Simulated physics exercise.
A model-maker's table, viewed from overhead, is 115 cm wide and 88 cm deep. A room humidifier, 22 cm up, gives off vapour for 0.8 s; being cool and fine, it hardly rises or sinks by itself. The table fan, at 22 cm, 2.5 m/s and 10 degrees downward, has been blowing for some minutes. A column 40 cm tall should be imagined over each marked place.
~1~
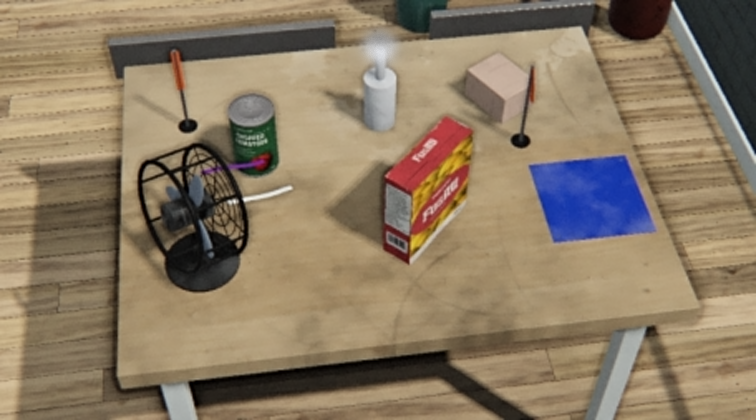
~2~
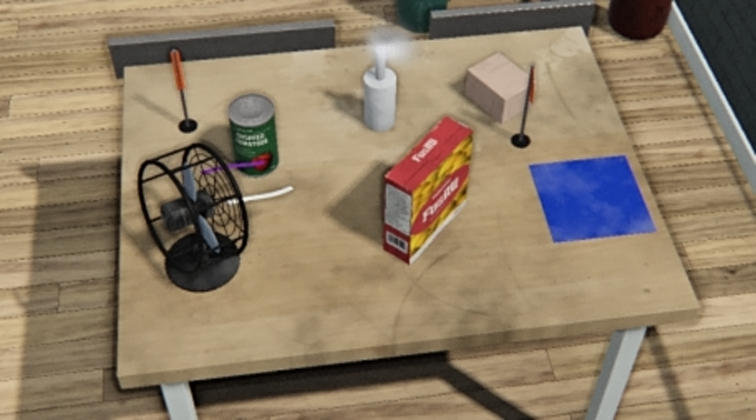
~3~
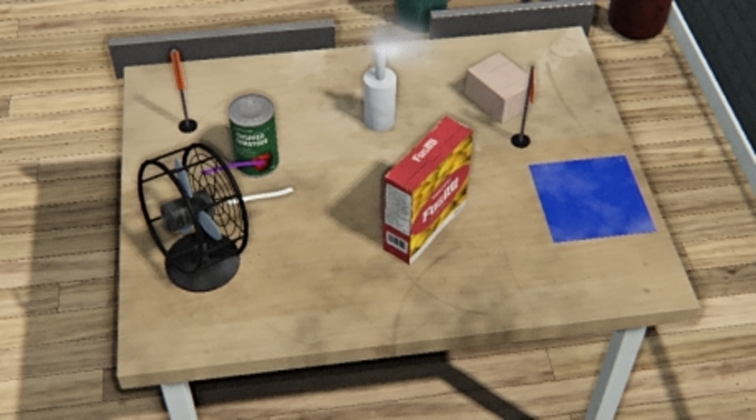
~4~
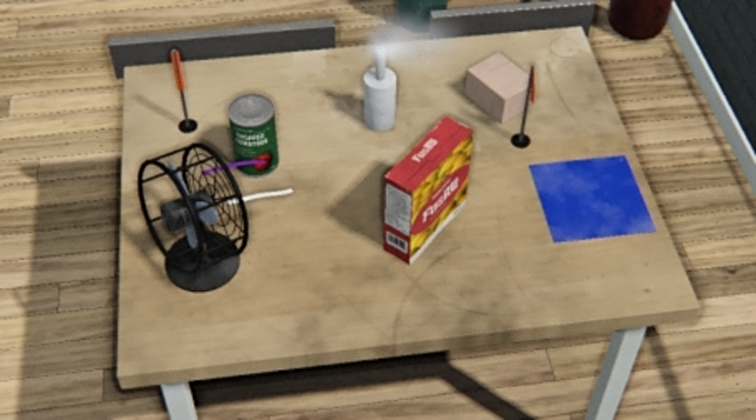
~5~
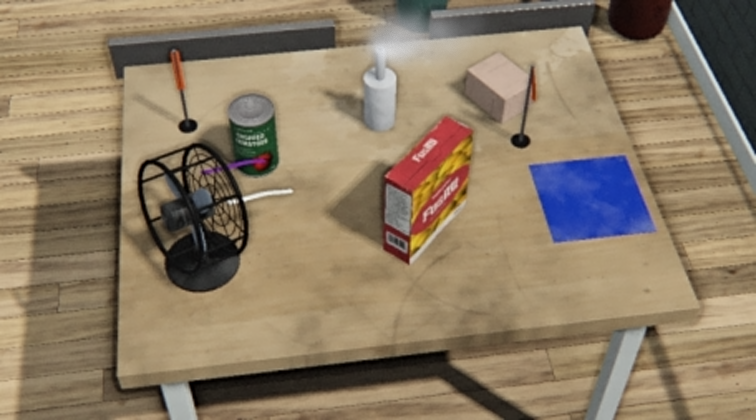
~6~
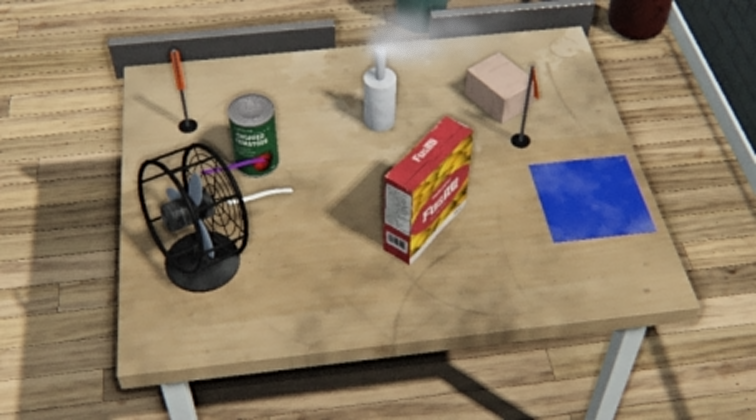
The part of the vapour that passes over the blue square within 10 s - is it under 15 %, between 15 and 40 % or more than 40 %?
It is not even 15 %.
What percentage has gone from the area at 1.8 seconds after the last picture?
About 80 % by then.
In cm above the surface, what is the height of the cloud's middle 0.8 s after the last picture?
Height of middle: Approx. 20 cm.
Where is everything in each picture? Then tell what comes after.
The vapour is thickest near (380, 47), the room humidifier stands at (380, 62) and the table fan is at (192, 209), in the first picture.
The vapour is thickest near (388, 45) and the blue square is centred on (591, 198), in the second picture.
The vapour is thickest near (393, 43) and reaches out to (422, 48), a ribbon ends at (181, 89) and a ribbon ends at (531, 102), in the third picture.
The vapour is thickest near (398, 41) and reaches out to (443, 41), the top of a carton is at (430, 152) and the top of a tin is at (251, 110), in the fourth picture.
The vapour is thickest near (402, 39) and reaches out to (462, 33), in the fifth picture.
The vapour is thickest near (408, 36) and reaches out to (482, 27), a ribbon ends at (181, 89) and a ribbon ends at (536, 98), in the sixth picture.
Then, 0.8 s after the last picture, 16 % is gone from the area; 0 % has passed over the blue square.
Then, 1.8 s after the last picture, 79 % is gone from the area; 0 % has passed over the blue square.
Then, 3.8 s after the last picture, 100 % is gone from the area; 0 % has passed over the blue square.
Then, 9.8 s after the last picture, 100 % is gone from the area; 0 % has passed over the blue square.
